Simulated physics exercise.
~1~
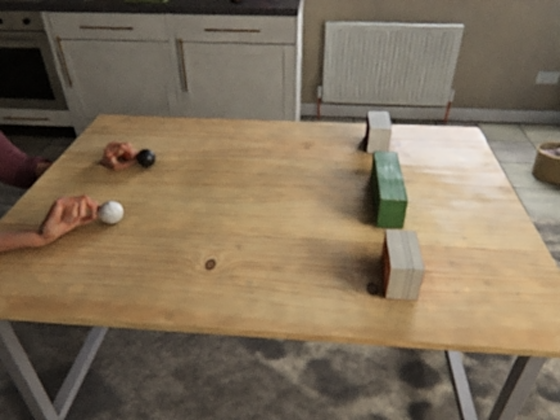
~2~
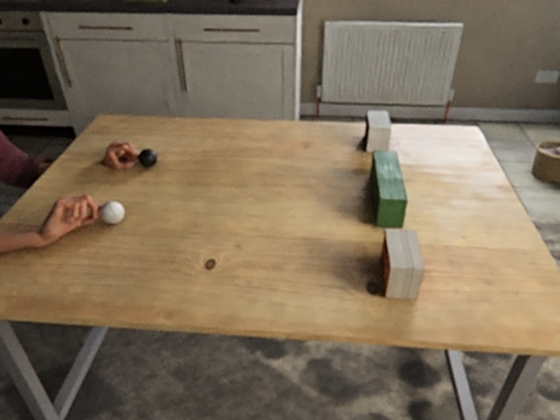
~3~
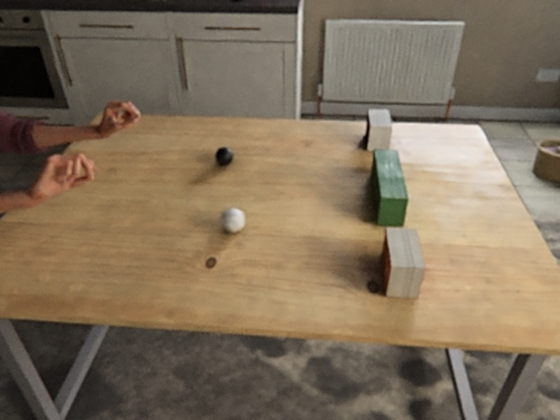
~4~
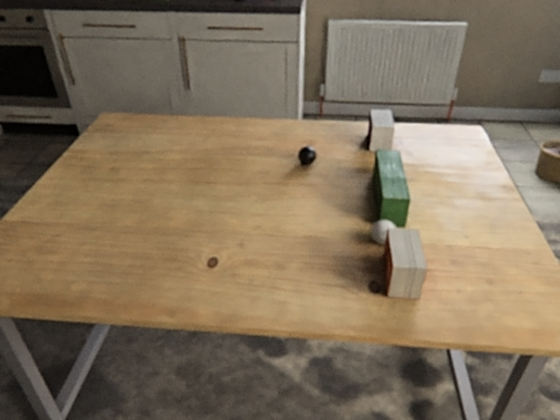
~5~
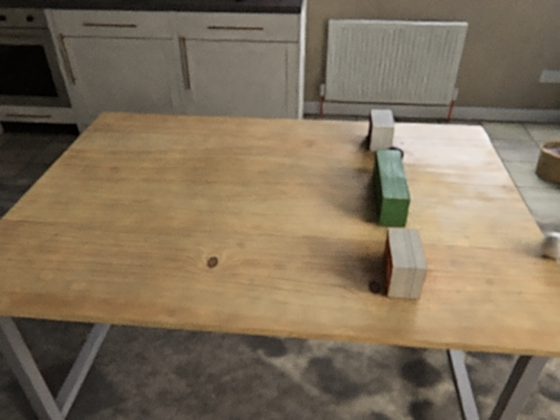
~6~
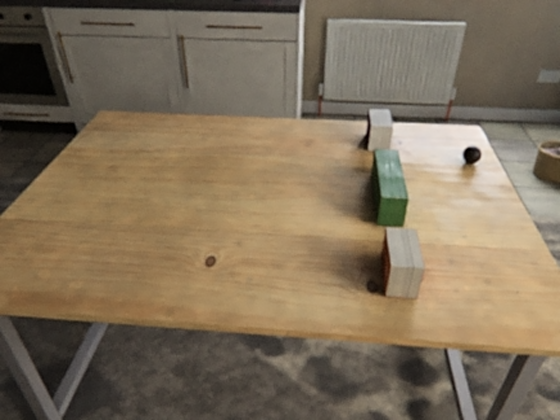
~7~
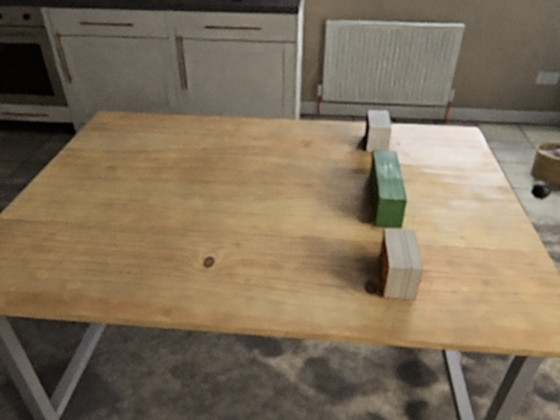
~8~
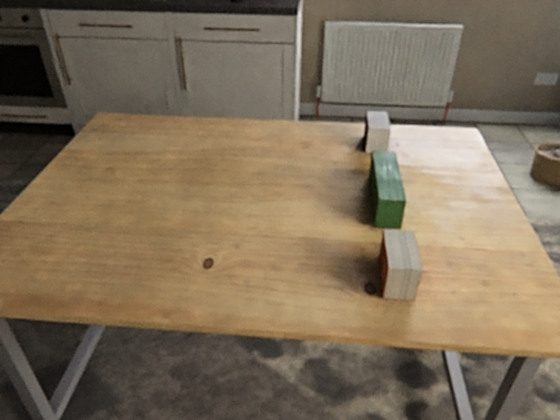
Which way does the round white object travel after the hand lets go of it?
It moves to the right across the table, passing through the gap between the blocks.
